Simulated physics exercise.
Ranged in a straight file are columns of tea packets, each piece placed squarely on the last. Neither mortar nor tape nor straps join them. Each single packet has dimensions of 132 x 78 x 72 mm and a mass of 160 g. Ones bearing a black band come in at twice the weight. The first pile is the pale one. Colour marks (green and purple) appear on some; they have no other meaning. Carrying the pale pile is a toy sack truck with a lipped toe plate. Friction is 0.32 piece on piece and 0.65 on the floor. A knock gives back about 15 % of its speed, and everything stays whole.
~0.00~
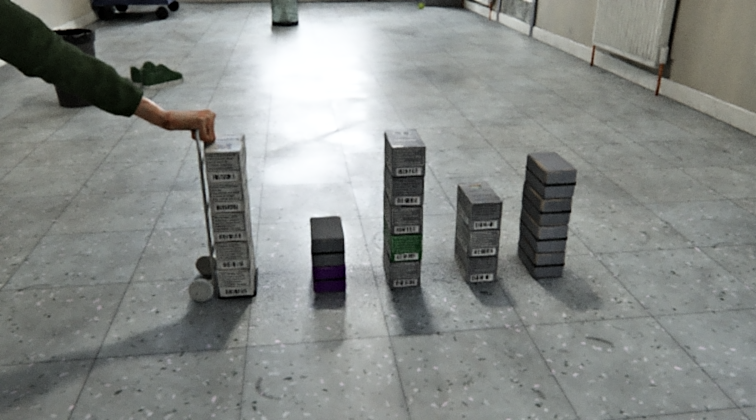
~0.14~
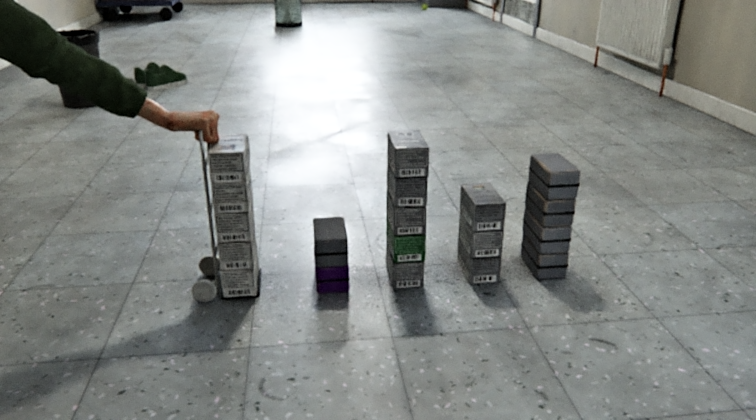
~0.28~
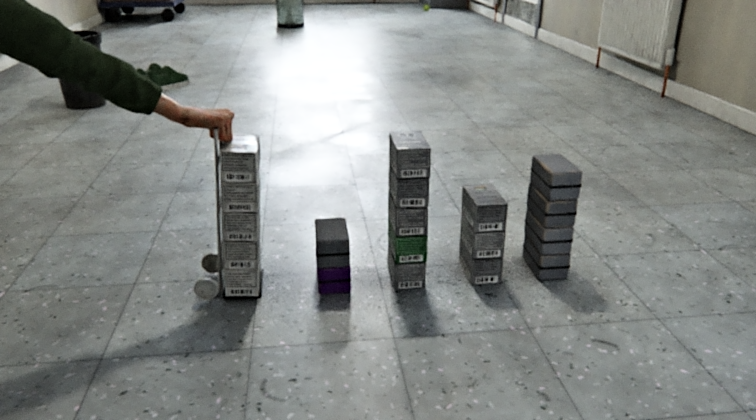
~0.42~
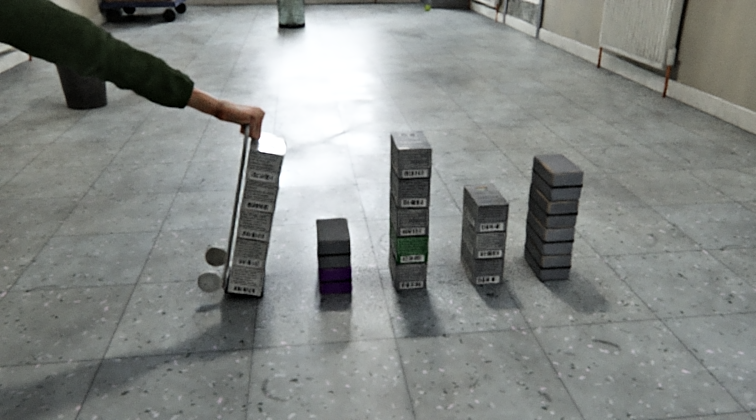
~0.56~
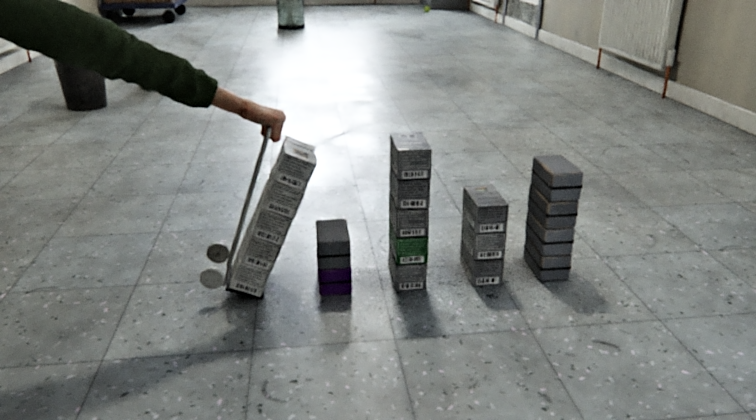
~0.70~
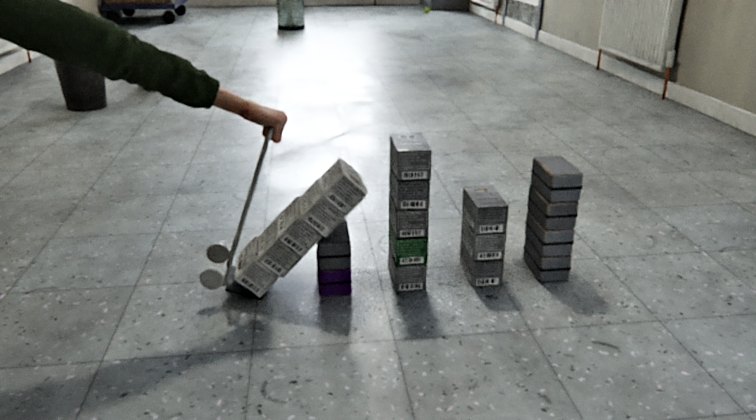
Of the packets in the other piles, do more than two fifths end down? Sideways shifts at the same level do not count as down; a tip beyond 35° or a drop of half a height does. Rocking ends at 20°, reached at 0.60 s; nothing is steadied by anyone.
No.
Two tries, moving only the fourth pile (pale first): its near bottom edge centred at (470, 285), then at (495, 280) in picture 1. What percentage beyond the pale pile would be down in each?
I'd say close to 0 percent, then close to 0 percent.
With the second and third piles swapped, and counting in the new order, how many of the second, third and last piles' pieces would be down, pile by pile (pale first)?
Pile by pile, you'd see second at 5, third at 1 and last at 0 down.
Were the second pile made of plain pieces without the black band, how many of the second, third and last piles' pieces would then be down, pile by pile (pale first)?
Count down, pile by pile - second 0, third 0, last 0.
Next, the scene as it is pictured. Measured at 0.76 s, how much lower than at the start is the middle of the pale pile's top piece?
Drop so far: Roughly 12 cm.
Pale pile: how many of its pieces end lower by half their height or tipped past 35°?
Count: 4.
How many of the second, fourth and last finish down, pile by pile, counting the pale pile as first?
Tally - second: 0; fourth: 0; last: 0.
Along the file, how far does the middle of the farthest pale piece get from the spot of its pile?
About 34 cm.
By 0.76 s, 5 of the pale pile down; none of the 14 other packets down, 1 disturbed.
By 0.80 s, 4 of the pale pile down; none of the 14 other packets down, 3 disturbed.
By 0.92 s, 5 of the pale pile down; none of the 14 other packets down, 5 disturbed; green packet moved 10 mm.
By 1.08 s, 4 of the pale pile down; none of the 14 other packets down, 5 disturbed; green packet moved 9 mm.
When it is over (1.6 s), 4 of the pale pile down; none of the 14 other packets down, 4 disturbed; green packet moved 11 mm; purple packet unmoved. That is 0 per cent. In pixels of the last frame, middles, green packet near (412, 239), purple packet near (334, 270).
